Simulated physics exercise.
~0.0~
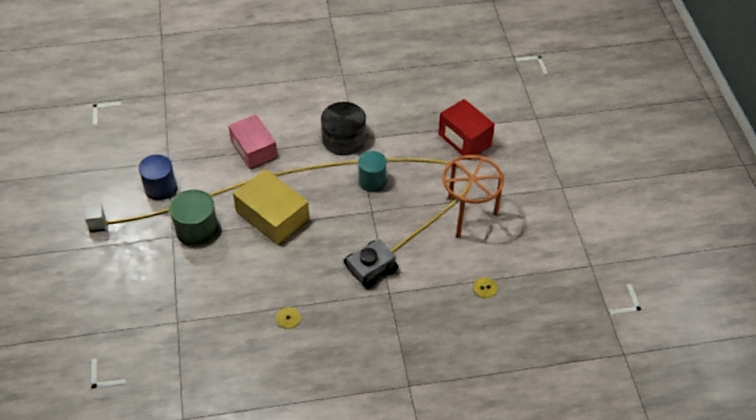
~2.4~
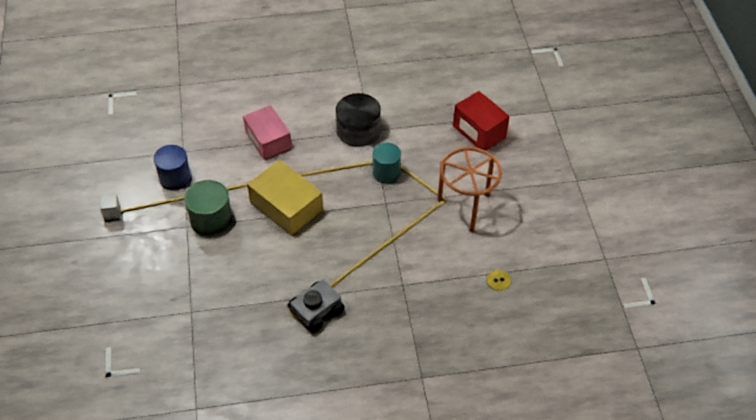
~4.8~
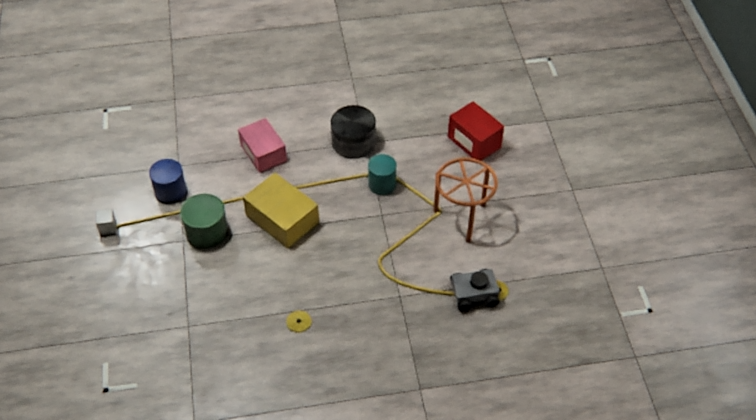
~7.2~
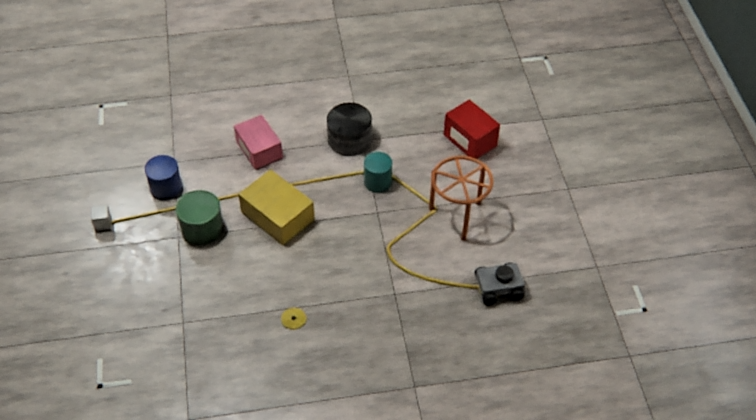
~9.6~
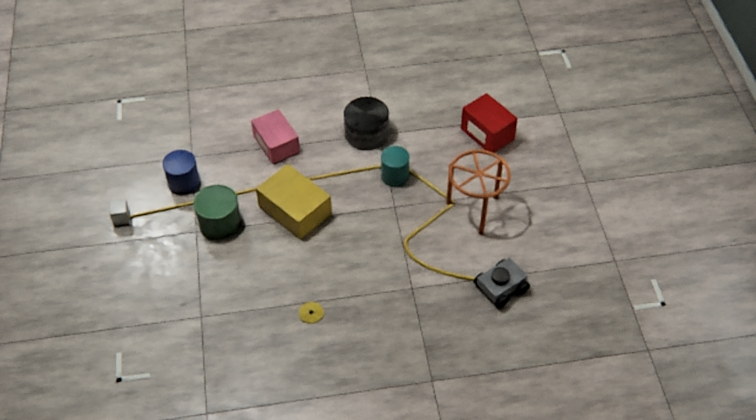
A small grey cart trailing a thin yellow lead stands on a grey tiled floor, seen from above at an angle. The lead runs from a pale block at left past blue, green and teal tubs and a yellow crate to an orange stool, with a pink carton, black tub and red box behind. The cart moves down and left onto a yellow mark, pulling the lead straight as the stool shifts slightly left. It then travels right to the other mark, leaving the lead in a loose curve. It edges farther right, turns a little and ends below the stool, the lead still slack.
